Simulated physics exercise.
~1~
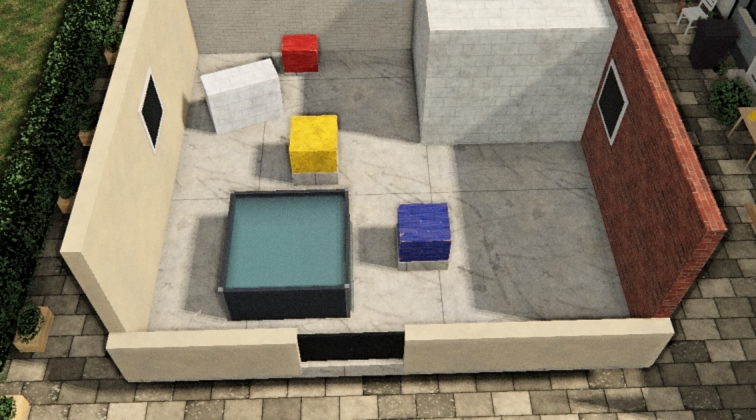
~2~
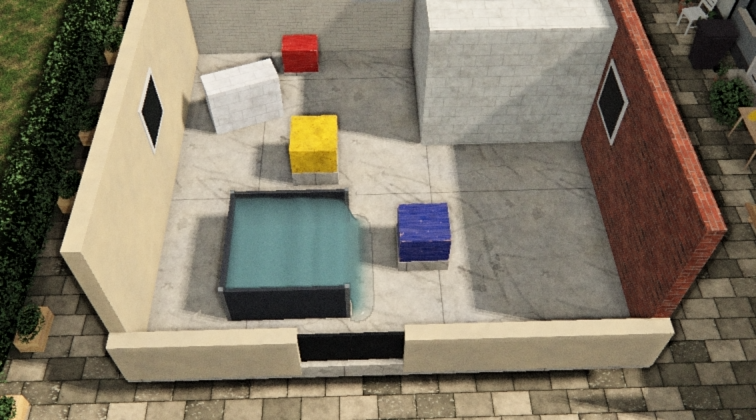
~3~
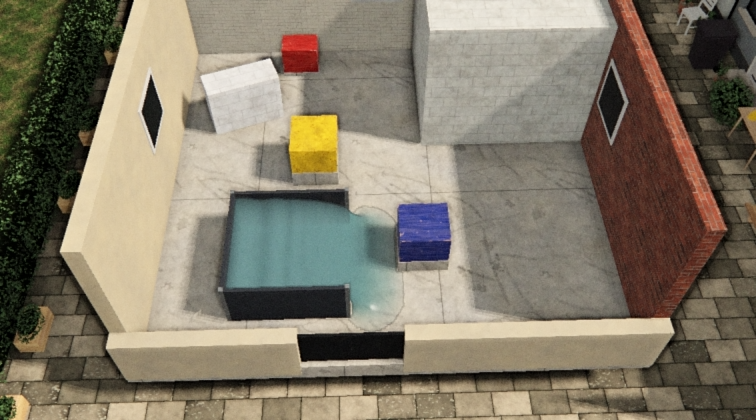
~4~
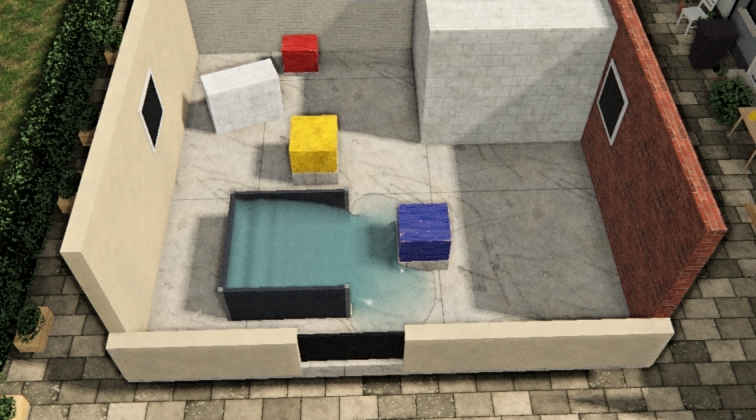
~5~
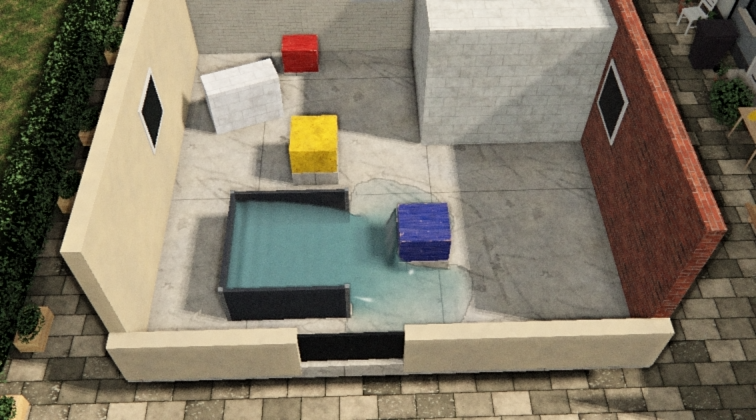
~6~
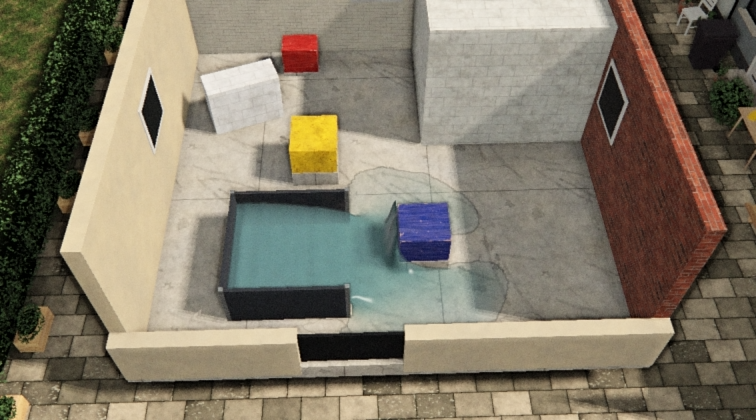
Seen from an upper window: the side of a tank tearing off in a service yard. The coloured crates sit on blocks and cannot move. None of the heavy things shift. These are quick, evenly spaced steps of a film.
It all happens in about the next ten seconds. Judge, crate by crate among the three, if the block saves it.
At the end, most likely the blue crate gets water on it, most likely the red crate gets water on it, most likely the yellow crate remains untouched.
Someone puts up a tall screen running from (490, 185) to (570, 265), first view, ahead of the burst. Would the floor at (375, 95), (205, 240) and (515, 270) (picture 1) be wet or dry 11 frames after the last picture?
Outcome by spot, in order - watered, unwatered, watered.
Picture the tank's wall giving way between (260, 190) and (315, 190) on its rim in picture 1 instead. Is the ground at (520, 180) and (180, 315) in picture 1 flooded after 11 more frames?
First spot inundated, second spot left untouched.
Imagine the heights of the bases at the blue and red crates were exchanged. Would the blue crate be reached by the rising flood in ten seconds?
I'd say the blue crate gets swamped.
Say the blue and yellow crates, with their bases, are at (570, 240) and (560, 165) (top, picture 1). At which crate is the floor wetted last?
Crate marked red.
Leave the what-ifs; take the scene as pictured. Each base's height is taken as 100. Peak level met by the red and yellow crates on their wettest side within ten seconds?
I'd put it at some 160 % for one and some 70 % for the other, in that order.
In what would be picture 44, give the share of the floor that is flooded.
About 80 per cent.
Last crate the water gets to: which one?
The red-painted one.
A moment on, water covers 35 % of the floor; the blue crate water round its plinth, the red crate not reached, the yellow crate water round its plinth.
Next, water covers 55 % of the floor; the blue crate water round its plinth, the red crate not reached, the yellow crate water round its plinth.
Then, water covers 60 % of the floor; the blue crate water round its plinth, the red crate water round its plinth, the yellow crate water round its plinth.
Later, water covers 80 % of the floor; the blue crate water round its plinth, the red crate water round its plinth, the yellow crate water round its plinth.
In the end, water covers 100 % of the floor; the blue crate was topped, the red crate was topped, the yellow crate stayed above the water.
